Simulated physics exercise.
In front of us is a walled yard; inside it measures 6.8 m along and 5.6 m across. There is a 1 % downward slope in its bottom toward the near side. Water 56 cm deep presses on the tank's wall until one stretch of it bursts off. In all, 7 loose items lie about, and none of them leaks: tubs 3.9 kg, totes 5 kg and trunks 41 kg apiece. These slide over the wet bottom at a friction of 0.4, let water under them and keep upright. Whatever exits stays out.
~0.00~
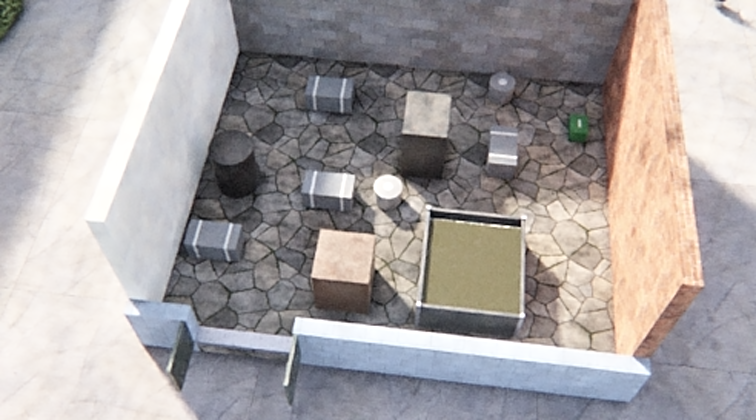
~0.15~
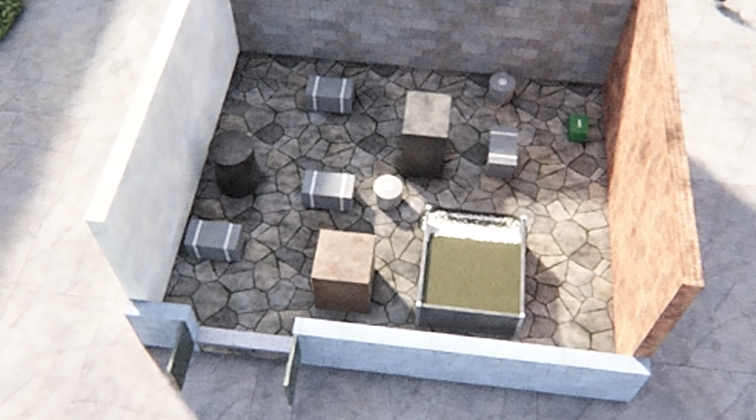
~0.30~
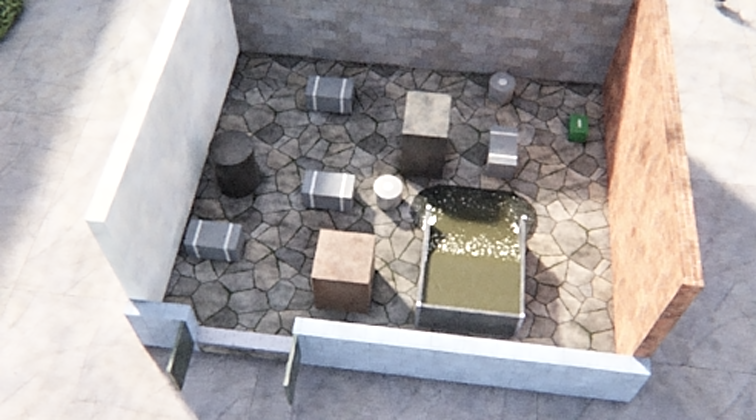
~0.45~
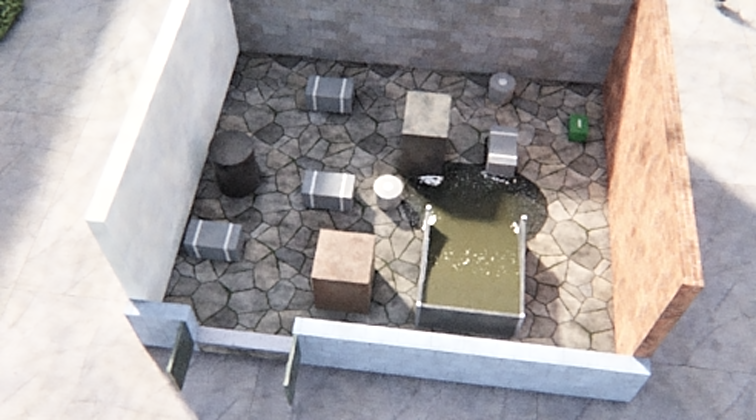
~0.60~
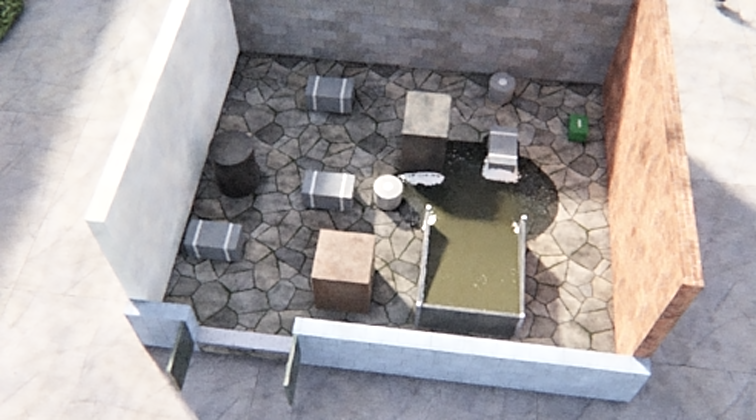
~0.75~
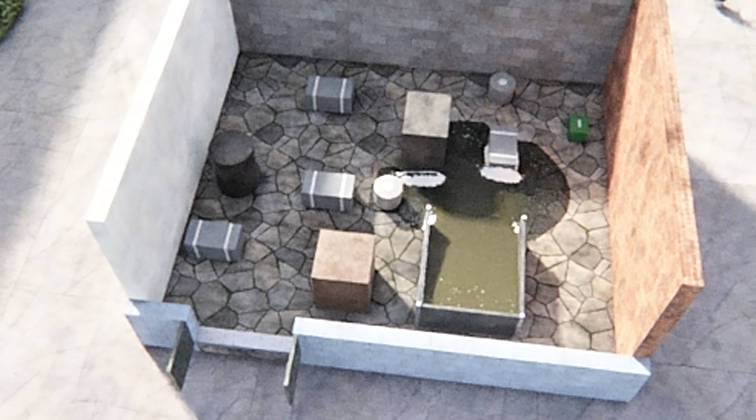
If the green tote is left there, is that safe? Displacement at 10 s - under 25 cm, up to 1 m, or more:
More than 1 m.
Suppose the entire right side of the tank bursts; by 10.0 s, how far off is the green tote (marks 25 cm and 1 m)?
With that failure, the green tote lands a long way off.
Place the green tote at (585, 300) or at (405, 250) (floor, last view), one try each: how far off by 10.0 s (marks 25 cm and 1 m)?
One after the other: It is taken far off, and then it stays more or less still.
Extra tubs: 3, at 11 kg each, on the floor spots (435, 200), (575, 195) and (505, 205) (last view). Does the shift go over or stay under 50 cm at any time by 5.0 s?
Order as asked - farther, farther, farther.
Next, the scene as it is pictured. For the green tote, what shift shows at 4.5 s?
Displacement by then near 120 cm.
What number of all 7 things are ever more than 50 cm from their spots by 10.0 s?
The total is 4.
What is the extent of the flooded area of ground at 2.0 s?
About 17 m2 is covered.
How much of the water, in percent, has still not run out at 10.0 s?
About 98 in a hundred parts of the water.
After 2.0 s the green tote is near (599, 92), 0.8 m from its start, aground; 0 of 7 are out; 1 afloat.
After 4.5 s the green tote is near (531, 152), 1.1 m from its start, afloat; 0 of 7 are out; 2 afloat.
After 7.0 s the green tote is near (487, 191), 2.2 m from its start, afloat; 0 of 7 are out; 2 afloat.
After 10.0 s the green tote is near (471, 198), 2.5 m from its start, aground; 0 of 7 are out; 2 afloat.
